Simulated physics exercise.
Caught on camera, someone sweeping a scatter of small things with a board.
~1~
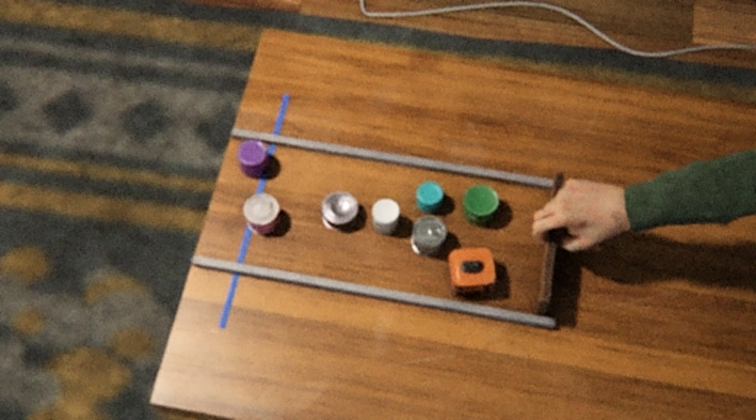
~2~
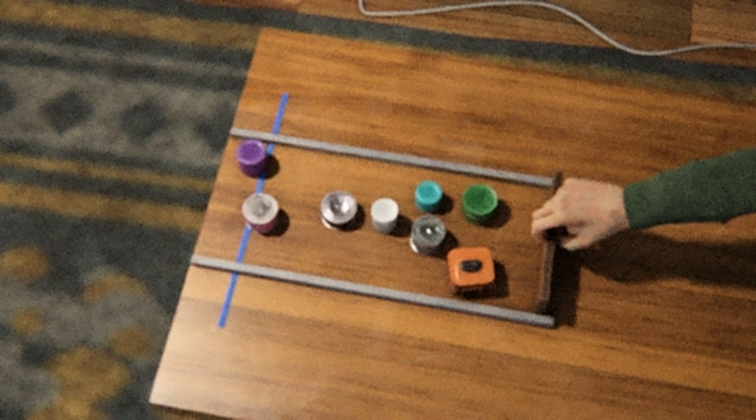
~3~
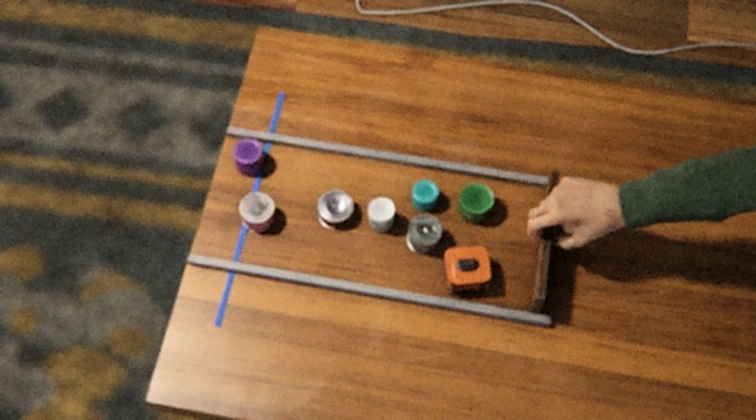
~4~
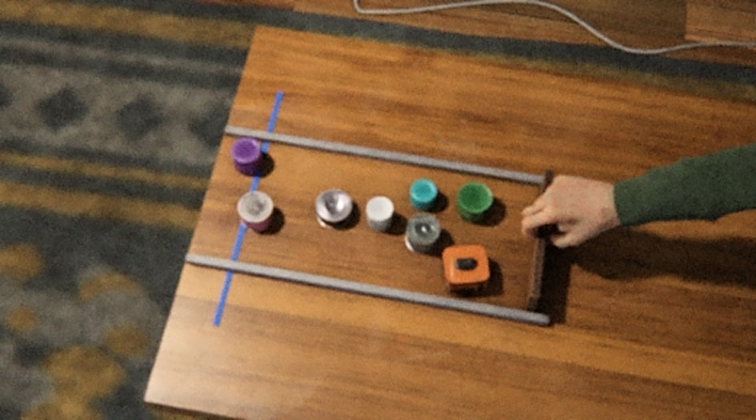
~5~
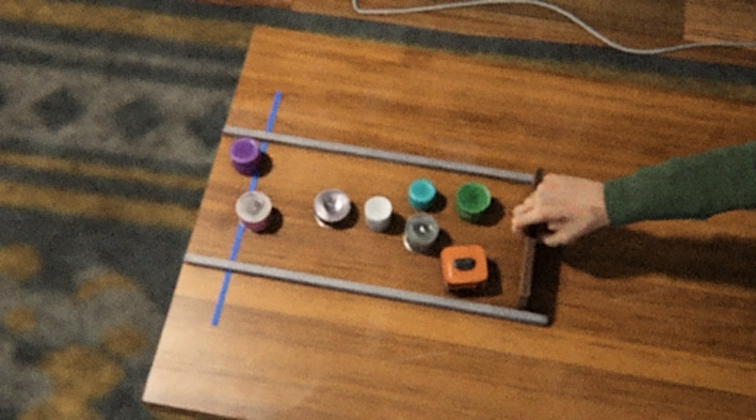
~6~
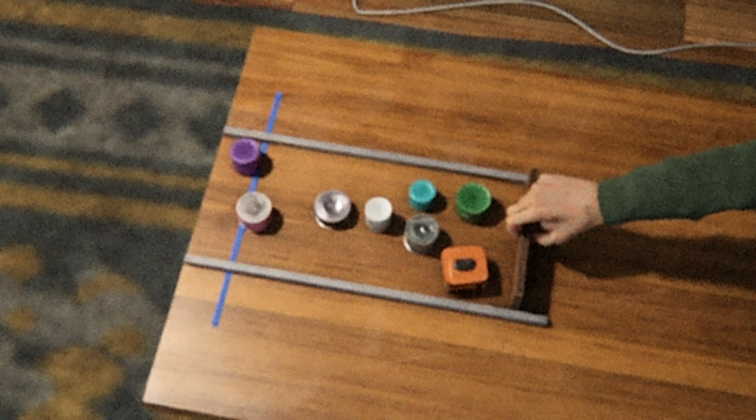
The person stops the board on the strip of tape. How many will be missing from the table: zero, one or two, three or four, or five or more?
As it turns out, the number that fall off is three or four.
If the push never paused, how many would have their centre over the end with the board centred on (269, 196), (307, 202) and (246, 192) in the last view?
Place by place, 1, 0 and 4.
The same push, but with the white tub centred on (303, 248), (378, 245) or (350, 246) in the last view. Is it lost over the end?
Place by place, it comes down; goes over; is lost.
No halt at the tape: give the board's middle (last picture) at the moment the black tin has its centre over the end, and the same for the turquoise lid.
For the black tin at (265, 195), for the turquoise lid at (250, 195).
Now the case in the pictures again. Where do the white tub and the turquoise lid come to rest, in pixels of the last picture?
First (223, 174), then (219, 142).
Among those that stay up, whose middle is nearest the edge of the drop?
Foremost is the turquoise lid.
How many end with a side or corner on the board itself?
The number is 3.
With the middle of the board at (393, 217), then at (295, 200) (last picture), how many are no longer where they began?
At the one place 6, at the other 8.
A little later, none off yet; purple lid at rest near (246, 157); pink tin at rest near (255, 213); black tin at rest near (333, 209).
Next, none off yet; purple lid at rest near (246, 157); pink tin at rest near (254, 213); black tin shifted well along near (267, 185).
When it is over, the number that fall off is three or four; down, black tin, pink tin and purple lid.
